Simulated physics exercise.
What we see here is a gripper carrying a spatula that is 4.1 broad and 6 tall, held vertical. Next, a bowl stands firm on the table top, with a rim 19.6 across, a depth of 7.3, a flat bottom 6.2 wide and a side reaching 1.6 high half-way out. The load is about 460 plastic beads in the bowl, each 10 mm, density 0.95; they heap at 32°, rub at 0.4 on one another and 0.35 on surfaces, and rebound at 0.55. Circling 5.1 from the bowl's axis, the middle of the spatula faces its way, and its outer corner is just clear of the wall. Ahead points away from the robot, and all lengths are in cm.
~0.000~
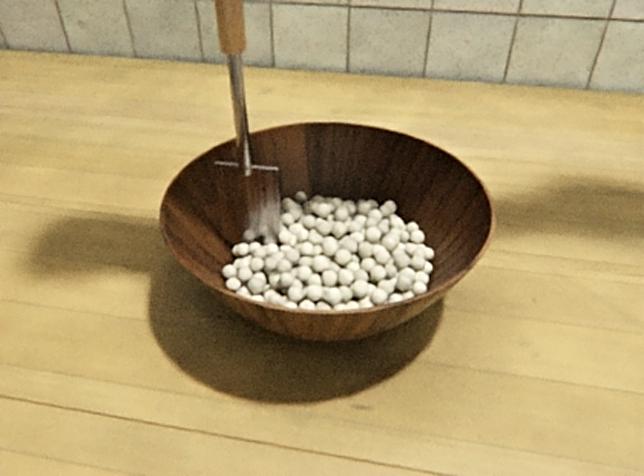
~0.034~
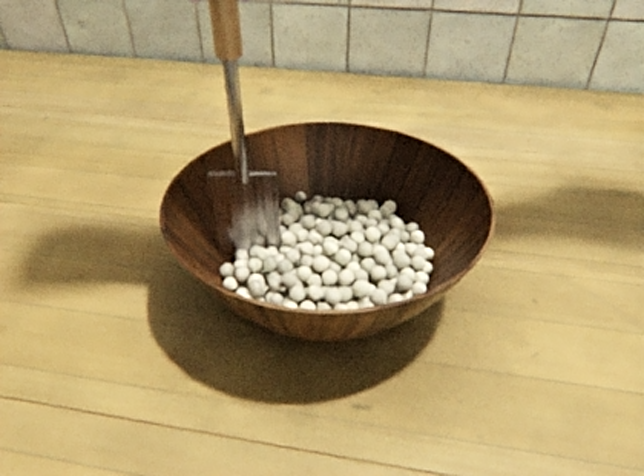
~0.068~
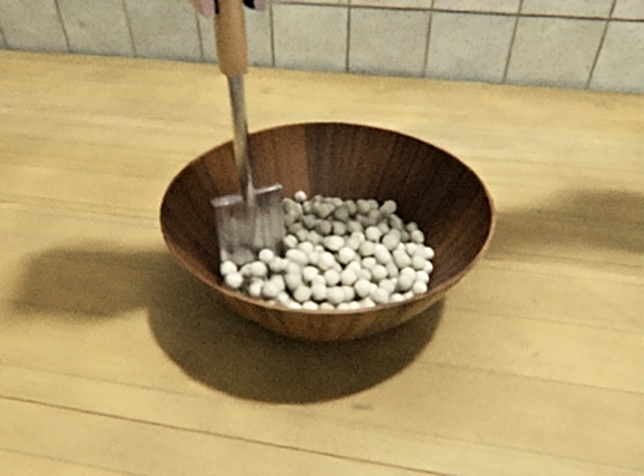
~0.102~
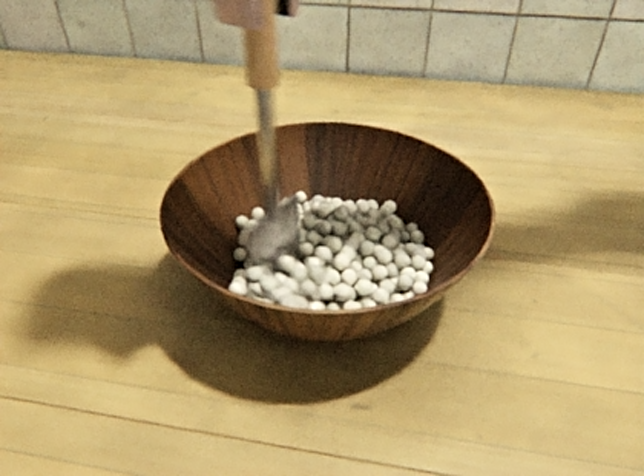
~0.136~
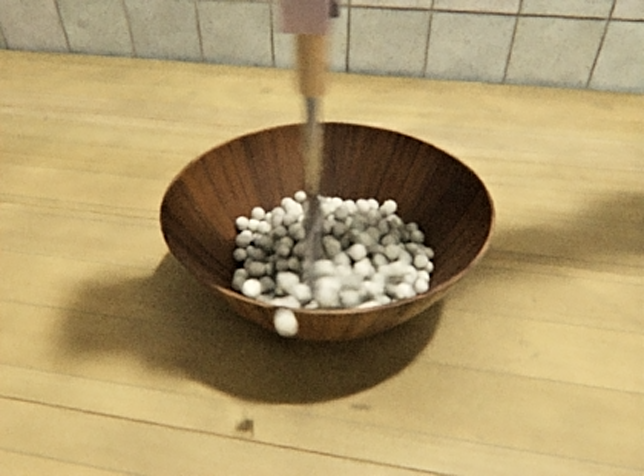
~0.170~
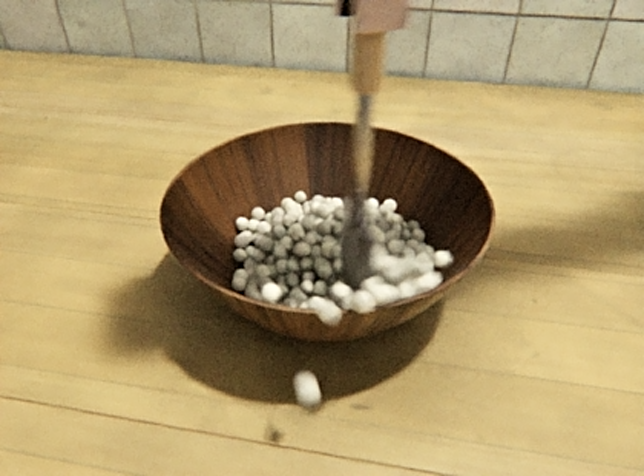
At the start, a spatula on a wooden handle hangs upright over the left side of a brown bowl of whitish beads on a table. It lowers into the beads, then sweeps toward the right, pushing them along, while one bead drops over the front rim onto the table.
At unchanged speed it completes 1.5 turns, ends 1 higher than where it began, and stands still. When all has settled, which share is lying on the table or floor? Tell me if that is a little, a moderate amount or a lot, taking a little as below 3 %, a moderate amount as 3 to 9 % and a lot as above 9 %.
A moderate amount, from 3 to 9 %.
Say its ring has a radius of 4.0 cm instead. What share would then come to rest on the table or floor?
Close to 5 in a hundred then.
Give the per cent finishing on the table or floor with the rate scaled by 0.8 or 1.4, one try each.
I'd expect near 0 per cent, then near 15 per cent.
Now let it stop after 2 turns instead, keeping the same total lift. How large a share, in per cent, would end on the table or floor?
Roughly 5 per cent.
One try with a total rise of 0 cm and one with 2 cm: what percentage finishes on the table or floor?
Try one: Around 10 %; try two: Around 0 %.
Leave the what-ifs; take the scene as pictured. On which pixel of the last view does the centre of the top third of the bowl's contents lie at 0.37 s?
The top third is centred near (321, 200) in the last picture.
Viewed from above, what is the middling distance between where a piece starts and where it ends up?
1 cm.
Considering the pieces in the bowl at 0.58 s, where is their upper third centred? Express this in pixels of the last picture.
Roughly pixel (313, 252).
After 0.37 s, 281° round, highest piece 10 above the table; 451 in the bowl, 8 on the table or floor, 5 in flight or on the tool.
After 0.58 s, 83° round, highest piece 8 above the table; 440 in the bowl, 19 on the table or floor, 5 in flight or on the tool.
After 0.88 s, 180° round, highest piece 5 above the table; 438 in the bowl, 25 on the table or floor, 1 in flight or on the tool.
After 1.58 s, 180° round, highest piece 5 above the table; 438 in the bowl, 26 on the table or floor.
At rest, 438 in the bowl, 26 on the table or floor. That is 6 % on the table or floor.
